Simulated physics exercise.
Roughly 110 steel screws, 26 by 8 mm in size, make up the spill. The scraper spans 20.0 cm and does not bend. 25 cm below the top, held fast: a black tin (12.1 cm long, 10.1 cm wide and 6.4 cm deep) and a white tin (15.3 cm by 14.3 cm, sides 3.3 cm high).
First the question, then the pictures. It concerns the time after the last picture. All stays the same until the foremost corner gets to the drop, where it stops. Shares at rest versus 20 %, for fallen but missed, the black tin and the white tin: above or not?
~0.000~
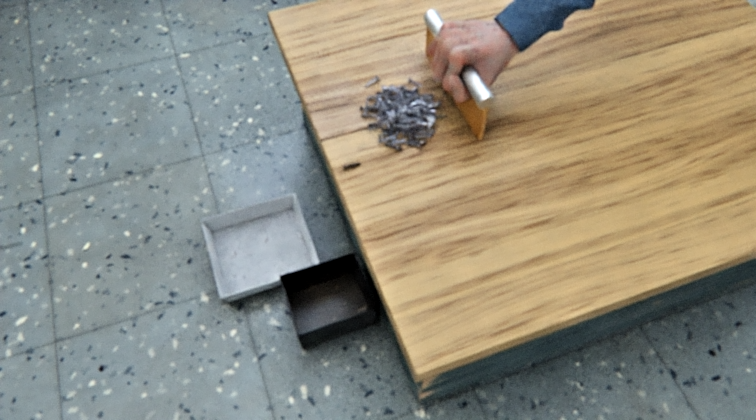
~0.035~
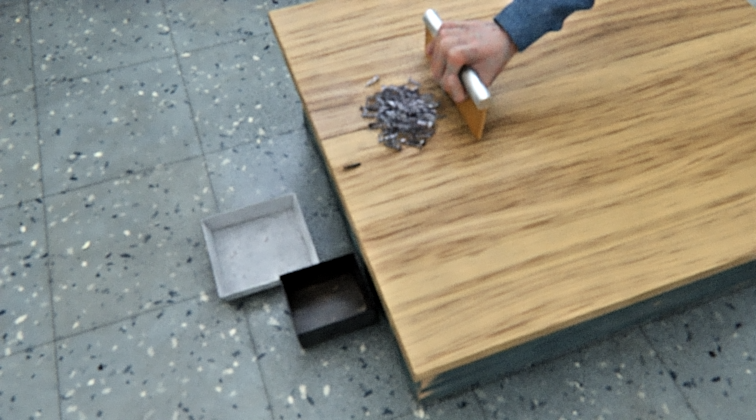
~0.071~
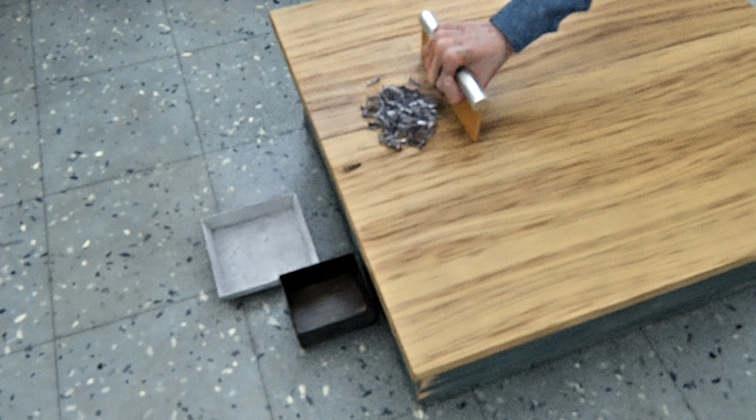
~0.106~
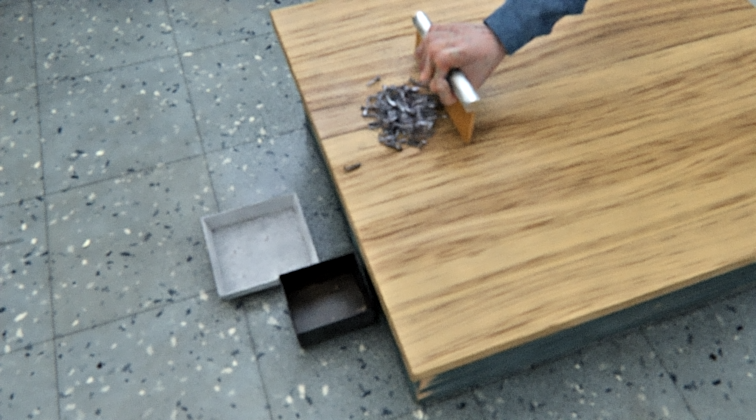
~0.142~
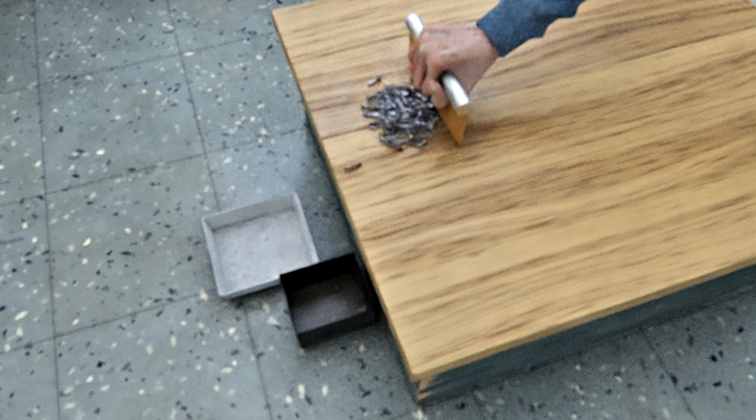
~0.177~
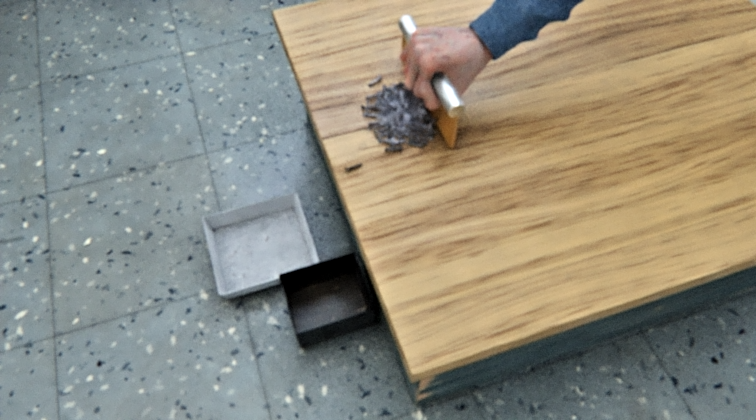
Fallen but missed: Not above; black tin: Not above; white tin: Above.
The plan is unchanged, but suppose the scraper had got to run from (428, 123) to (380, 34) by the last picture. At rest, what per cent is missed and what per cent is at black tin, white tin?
Final split - missed 15, black tin 0, white tin 80.
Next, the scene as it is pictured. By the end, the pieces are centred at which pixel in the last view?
In the last picture the centre sits at about (276, 246).
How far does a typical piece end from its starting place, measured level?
Around 24 centimetres.
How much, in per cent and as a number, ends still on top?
My estimate is close to 5 per cent.
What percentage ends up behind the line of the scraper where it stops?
Around 5 in a hundred.
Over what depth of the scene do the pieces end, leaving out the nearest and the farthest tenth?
Around 12 centimetres.
After 0.42 s, scraper 14 cm from its start, spill 14 cm wide; still on top 100 %.
After 0.67 s, scraper 21 cm from its start, spill 16 cm wide; white tin 5 %, off the edge, not caught 80 %, still on top 15 %.
After 0.88 s, scraper 21 cm from its start, spill 17 cm wide; white tin 85 %, off the edge, not caught 10 %, still on top 5 %.
At rest (1.5 s), black tin 0 %, white tin 85 %, fallen but missed 10 %, still on top 5 %.
